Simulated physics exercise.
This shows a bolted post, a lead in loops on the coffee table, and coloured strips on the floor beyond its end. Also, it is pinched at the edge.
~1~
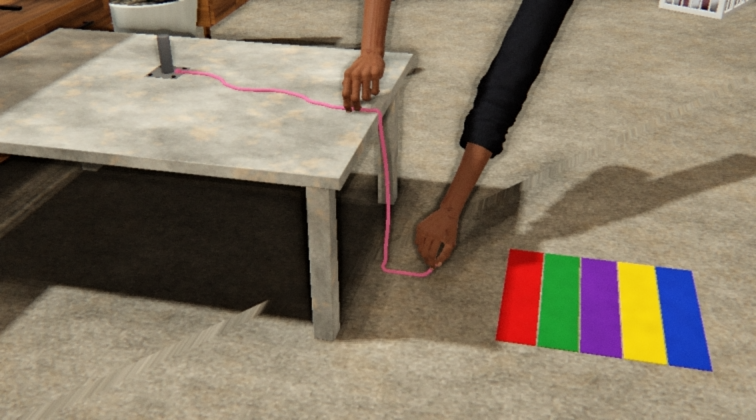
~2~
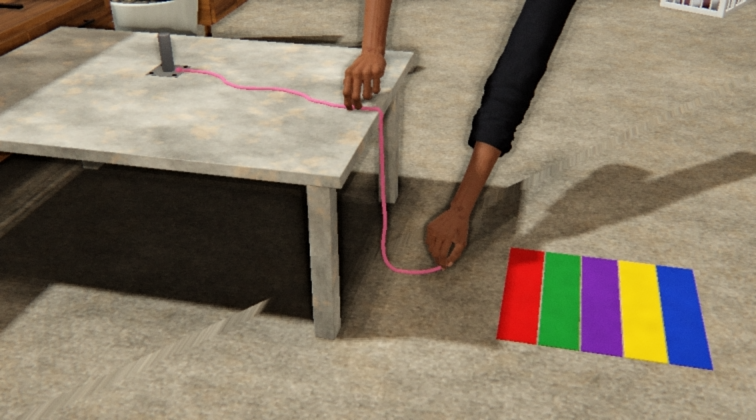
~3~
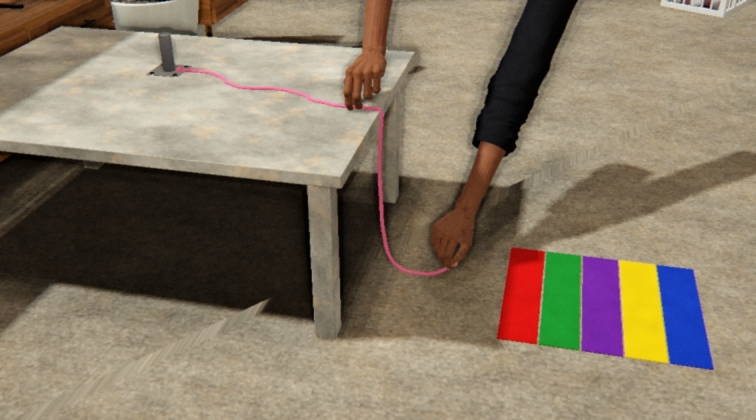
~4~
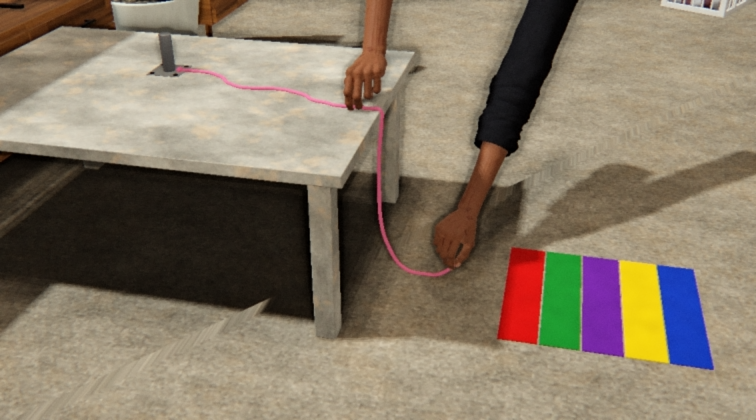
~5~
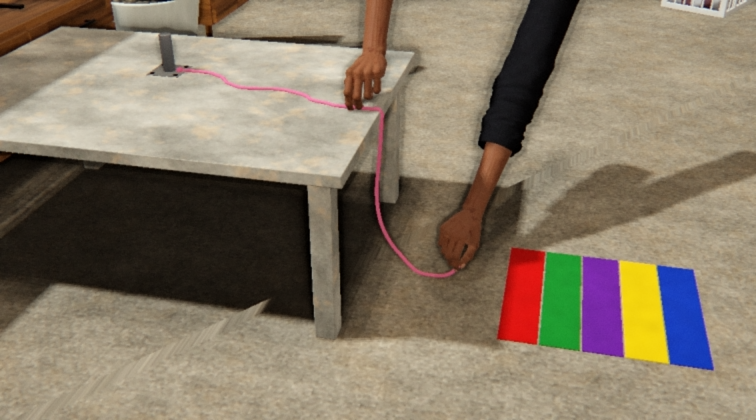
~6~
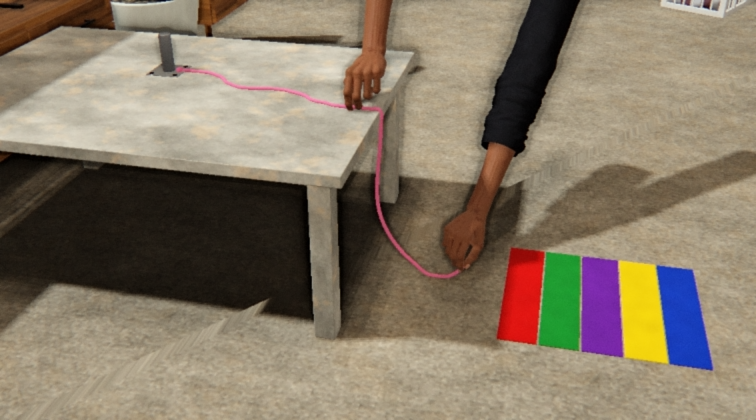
On a carpeted floor beside a pale low table, one hand pinches a pink cord at the table's edge while another draws its lower end slightly rightward, nearer the coloured strips, and the hanging part bends into a smooth curve.
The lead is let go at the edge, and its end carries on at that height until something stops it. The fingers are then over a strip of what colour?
A green strip.
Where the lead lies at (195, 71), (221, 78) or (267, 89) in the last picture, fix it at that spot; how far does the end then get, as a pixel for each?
In order of the tries: About (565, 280), about (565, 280), about (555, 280).
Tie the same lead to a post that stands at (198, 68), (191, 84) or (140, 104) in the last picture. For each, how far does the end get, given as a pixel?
About (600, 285), (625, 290) and (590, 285).
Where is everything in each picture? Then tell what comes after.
End (435, 265); red (518, 324); green (559, 330); purple (601, 336); yellow (644, 341); blue (687, 348), in the first picture.
End (446, 265); lead through (207, 73) (258, 89) (318, 102) (381, 124) (383, 194) (387, 261), in the second picture.
End (451, 265), in the third picture.
End (454, 265); lead through (207, 73) (259, 89) (319, 102) (381, 124) (379, 194) (396, 260), in the fourth picture.
End (459, 266), in the fifth picture.
End (463, 267); lead through (207, 73) (258, 89) (319, 102) (381, 124) (377, 193) (408, 257), in the sixth picture.
Early on, end near (497, 271); short of the strips.
Midway, end near (541, 277); over red.
At the end of the slack, end near (569, 281); over green. The green one.
